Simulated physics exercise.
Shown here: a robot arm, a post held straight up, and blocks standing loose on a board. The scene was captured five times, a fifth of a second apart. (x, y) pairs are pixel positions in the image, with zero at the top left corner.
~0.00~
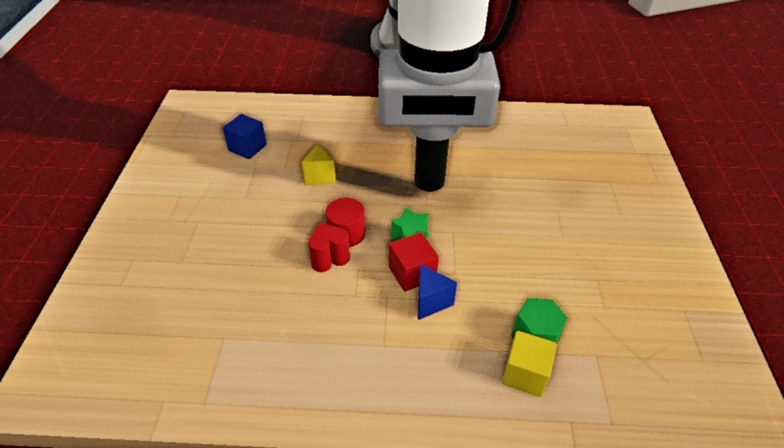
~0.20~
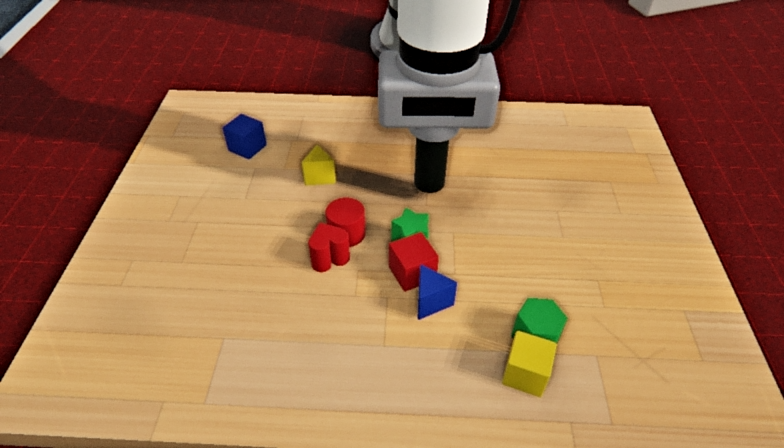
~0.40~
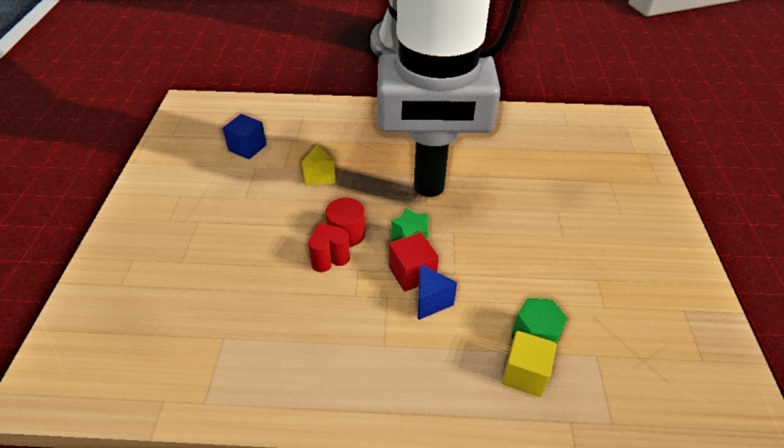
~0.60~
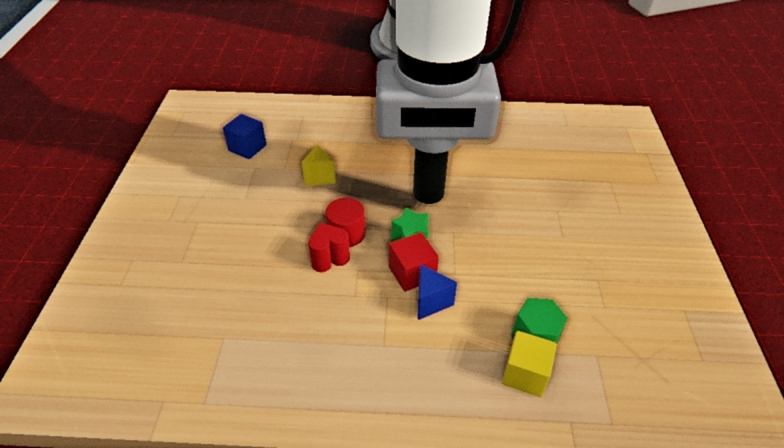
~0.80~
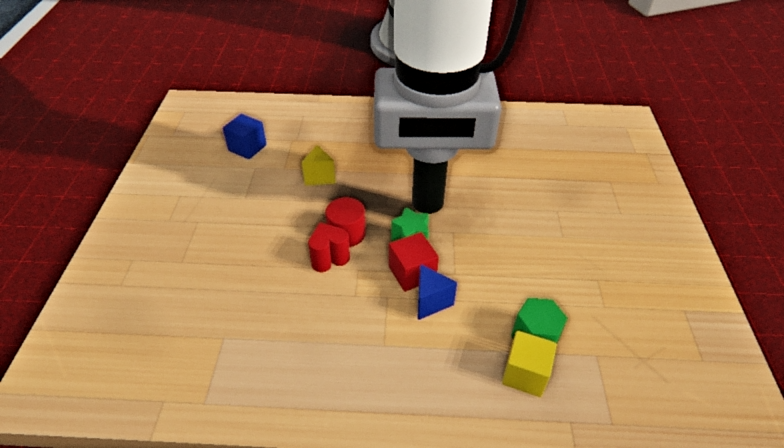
A robot arm holding a black post upright stands at the far edge of a pale wooden board on a red floor, seen from above by a still camera. Red, green, blue and yellow blocks lie loose, with a red cylinder left of a green star, a red block and a blue triangle. The post slides slowly a short way toward the star, while every block stays still.
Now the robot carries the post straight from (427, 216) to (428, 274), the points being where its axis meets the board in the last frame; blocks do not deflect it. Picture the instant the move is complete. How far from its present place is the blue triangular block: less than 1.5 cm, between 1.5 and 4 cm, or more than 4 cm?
Its displacement is below 1.5 cm.
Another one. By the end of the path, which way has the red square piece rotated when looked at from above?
It makes a counterclockwise turn.
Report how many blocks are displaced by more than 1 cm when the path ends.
There will be two blocks displaced.
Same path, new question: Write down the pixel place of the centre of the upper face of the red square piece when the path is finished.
Its top middle will sit at (391, 271).
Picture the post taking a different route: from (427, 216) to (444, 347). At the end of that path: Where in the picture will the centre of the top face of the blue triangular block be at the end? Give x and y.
At (438, 355).
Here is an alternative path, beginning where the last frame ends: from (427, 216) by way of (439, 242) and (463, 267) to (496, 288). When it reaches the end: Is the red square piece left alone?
I believe not.
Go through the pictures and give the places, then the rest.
The first picture shows post's lower end at (429, 182); red cylinder at (345, 210); green star block at (412, 221); red square piece at (414, 250); blue triangular block at (433, 281).
The second picture shows post at (429, 183); blocks still.
The third picture shows post at (429, 187); blocks still.
The fourth picture shows post at (429, 194); blocks still.
The fifth picture shows post at (428, 203); red cylinder at (345, 210); green star block at (412, 221); red square piece at (414, 250); blue triangular block at (433, 281).
On the path given first. Halfway along, post at (429, 231); green star block at (403, 233), turned 35° clockwise; red square piece at (400, 263), turned 25° anticlockwise; blue triangular block at (434, 287), turned 20° anticlockwise.
At the end, post at (429, 261); red cylinder still; green star block at (396, 241), turned 85° clockwise; red square piece at (391, 271), turned 50° anticlockwise; blue triangular block at (434, 287), turned 20° anticlockwise.
